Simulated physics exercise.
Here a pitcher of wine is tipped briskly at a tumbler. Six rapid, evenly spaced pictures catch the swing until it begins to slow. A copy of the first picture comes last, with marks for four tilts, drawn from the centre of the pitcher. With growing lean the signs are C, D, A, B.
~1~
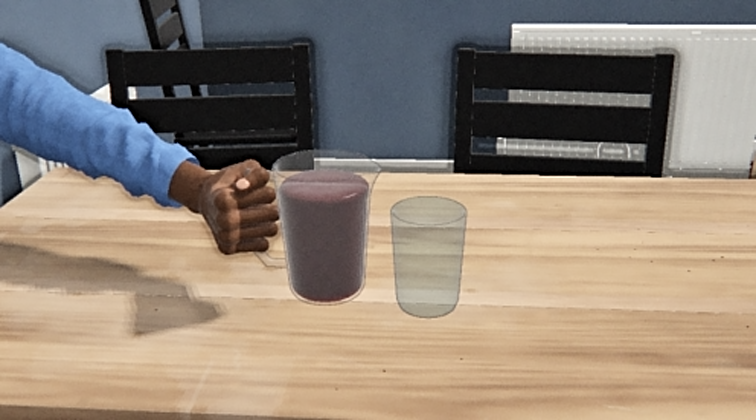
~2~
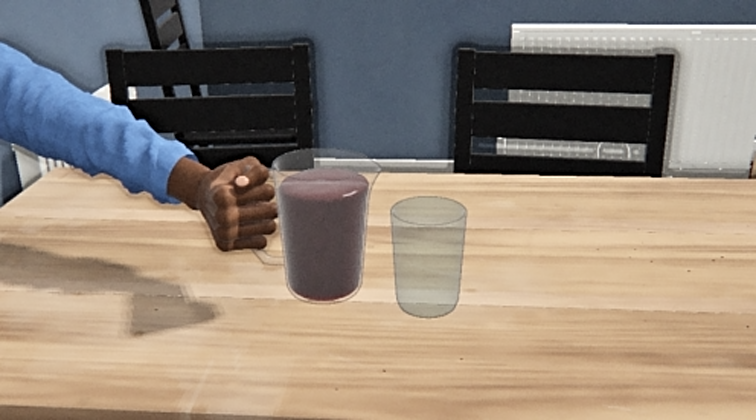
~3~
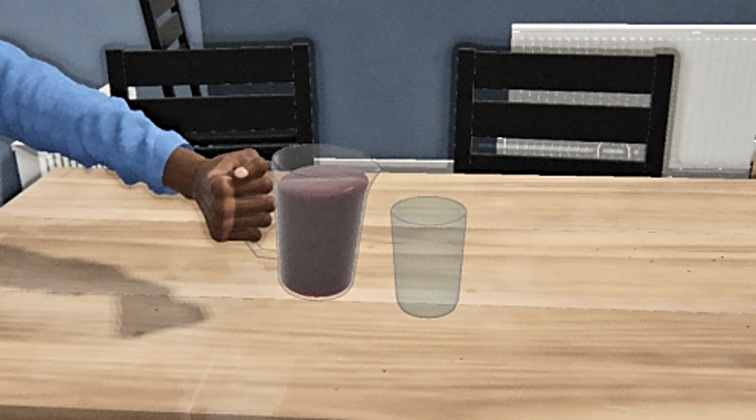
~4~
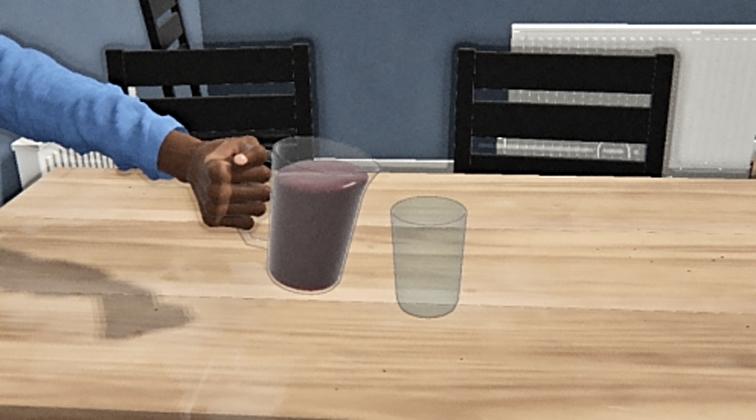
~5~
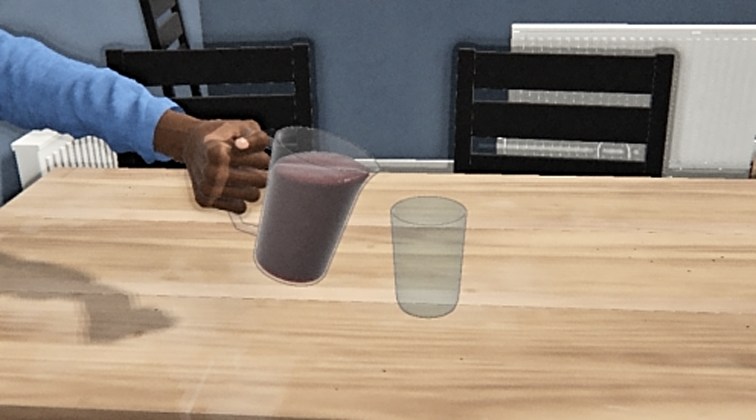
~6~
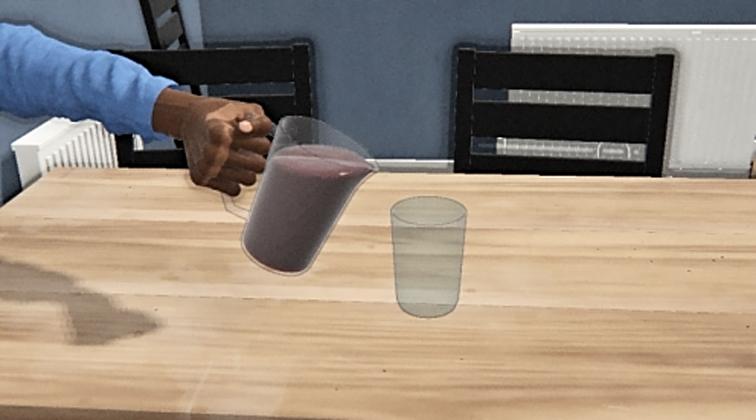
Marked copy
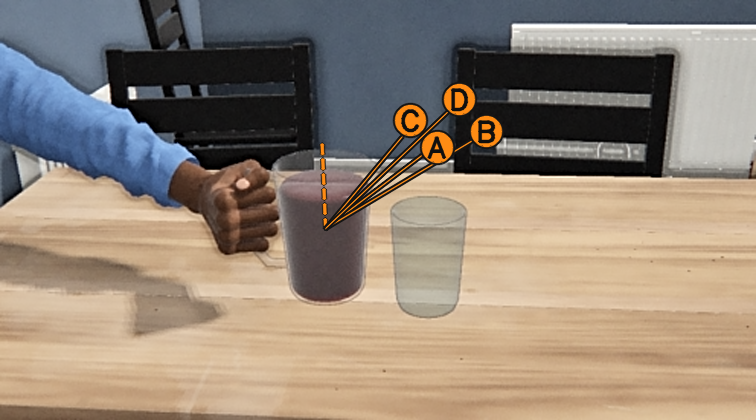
A hand in a blue sleeve held a clear pitcher of wine beside an empty glass on a wooden table, then lifted it slightly and tilted it rightward toward the glass, with nothing pouring out.
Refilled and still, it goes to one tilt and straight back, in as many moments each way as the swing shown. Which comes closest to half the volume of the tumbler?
Tilt B.
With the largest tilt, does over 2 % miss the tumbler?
No.
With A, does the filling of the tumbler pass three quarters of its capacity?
No.
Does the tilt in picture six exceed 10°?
Yes, it does.
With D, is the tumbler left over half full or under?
Under half.
In orange, A at (421, 155); B at (471, 140); C at (402, 136); D at (448, 111).
For tilt A, the tumbler ends with about 36 % of what it can hold.
For tilt B, the tumbler ends with about 48 % of what it can hold.
For tilt C, the tumbler ends with about 16 % of what it can hold.
For tilt D, the tumbler ends with about 25 % of what it can hold.
